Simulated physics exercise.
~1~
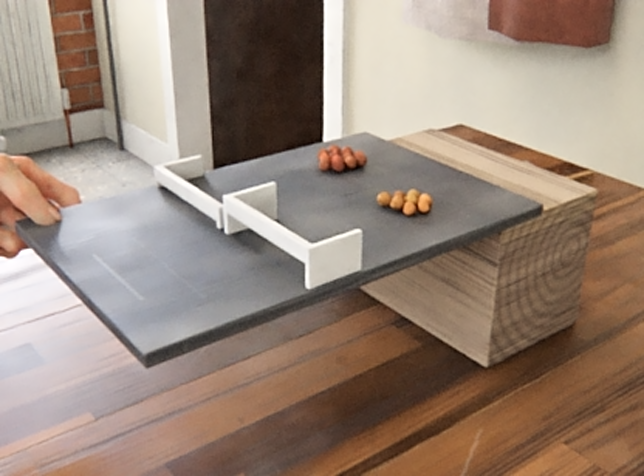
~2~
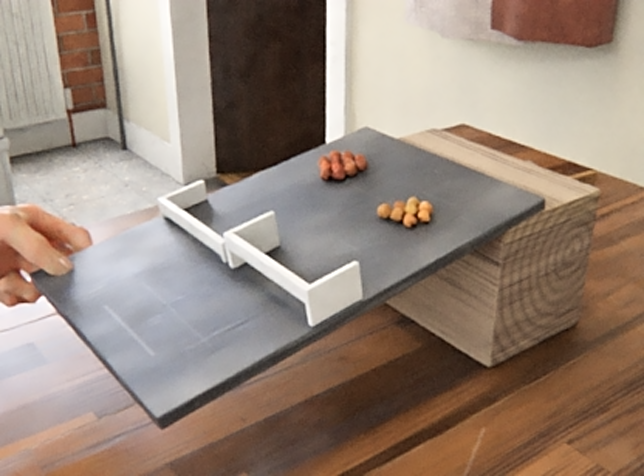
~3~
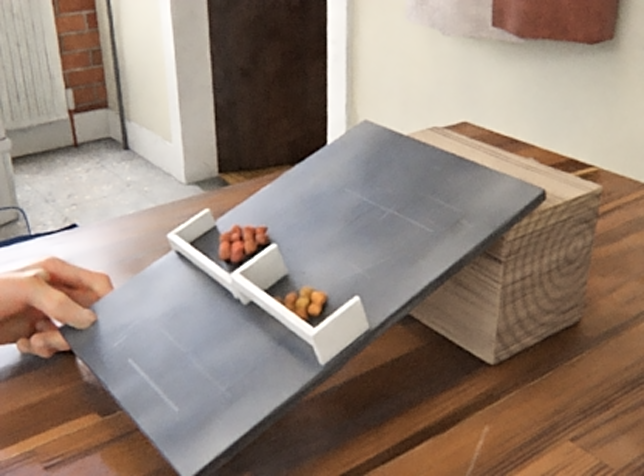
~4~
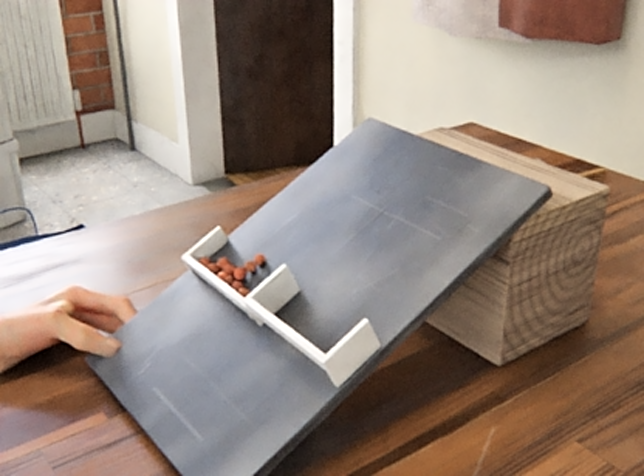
Grey board tilting as a hand lowers one end, two piles sliding to white barriers, reddish pieces staying caught, tan ones disappearing.
